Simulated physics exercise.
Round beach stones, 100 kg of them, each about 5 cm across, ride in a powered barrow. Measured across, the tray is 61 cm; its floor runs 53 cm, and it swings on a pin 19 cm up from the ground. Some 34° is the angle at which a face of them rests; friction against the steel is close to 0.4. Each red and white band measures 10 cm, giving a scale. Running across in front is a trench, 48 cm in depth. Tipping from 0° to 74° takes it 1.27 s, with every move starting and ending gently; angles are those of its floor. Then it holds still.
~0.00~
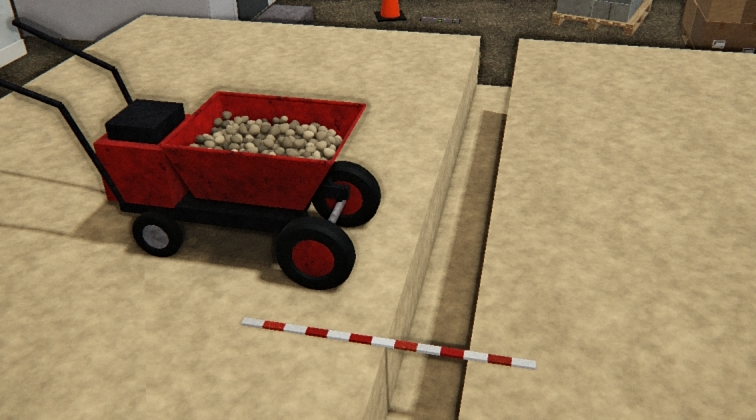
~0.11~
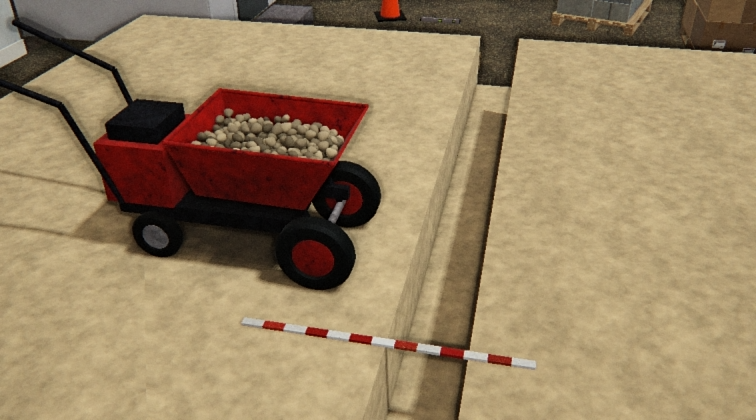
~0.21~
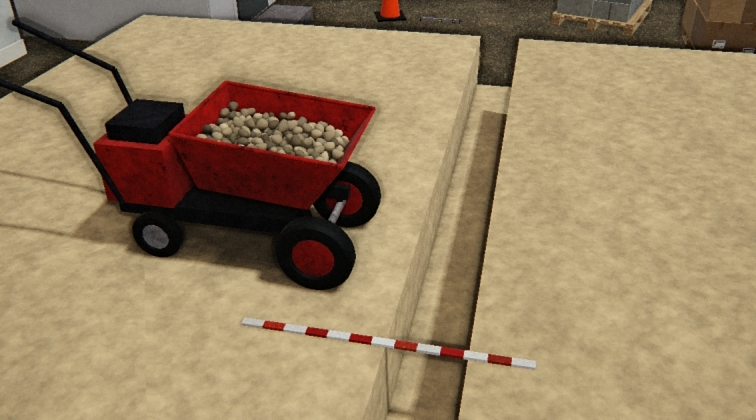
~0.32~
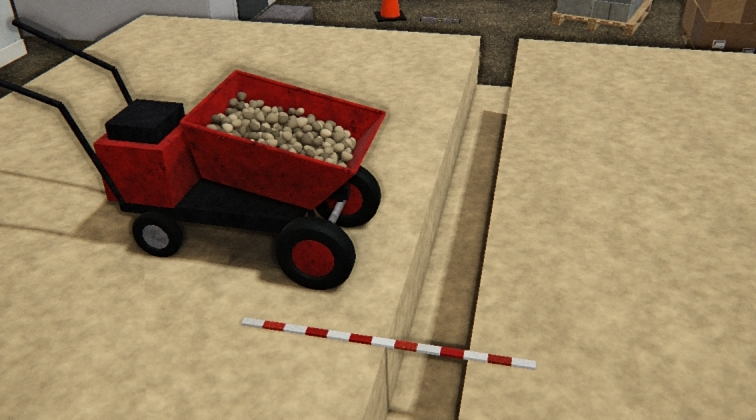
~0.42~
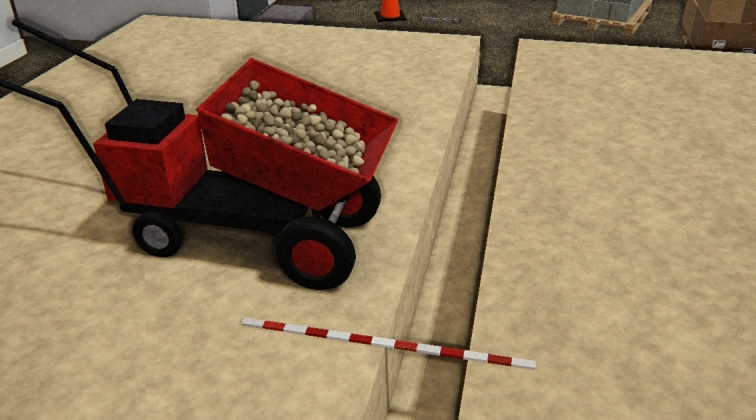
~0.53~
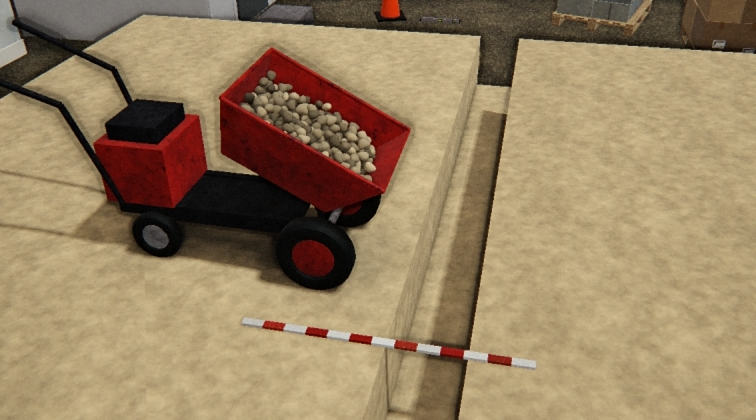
A red powered barrow loaded with round beach stones stood beside a narrow trench, and its tray slowly tilted up at the back, leaning toward the right while the wheels stayed still.
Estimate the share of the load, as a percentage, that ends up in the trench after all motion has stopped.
Roughly 68 per cent of the load ends up there.
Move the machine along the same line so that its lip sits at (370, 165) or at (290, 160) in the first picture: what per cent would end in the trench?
Estimates: 30 % then 100 %.
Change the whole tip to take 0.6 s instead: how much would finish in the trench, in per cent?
Roughly 45 per cent would.
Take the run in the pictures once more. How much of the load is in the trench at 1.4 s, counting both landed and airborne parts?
Around 30 per cent of it, at that instant.
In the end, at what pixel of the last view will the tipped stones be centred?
I'd point somewhere around (464, 328).
After 0.9 s the floor is at 62°; 100 % in the tray; the foremost stones are at (426, 210).
After 1.4 s the floor is at 74°; 52 % in the tray, 29 % in the trench, 19 % past the trench; the foremost stones are at (544, 277).
After 1.7 s the floor is at 74°; 23 % in the tray, 45 % in the trench, 32 % past the trench; the foremost stones are at (647, 309).
After 3.7 s the floor is at 74°; 0 % in the tray, 68 % in the trench, 32 % past the trench; the foremost stones are at (713, 316).
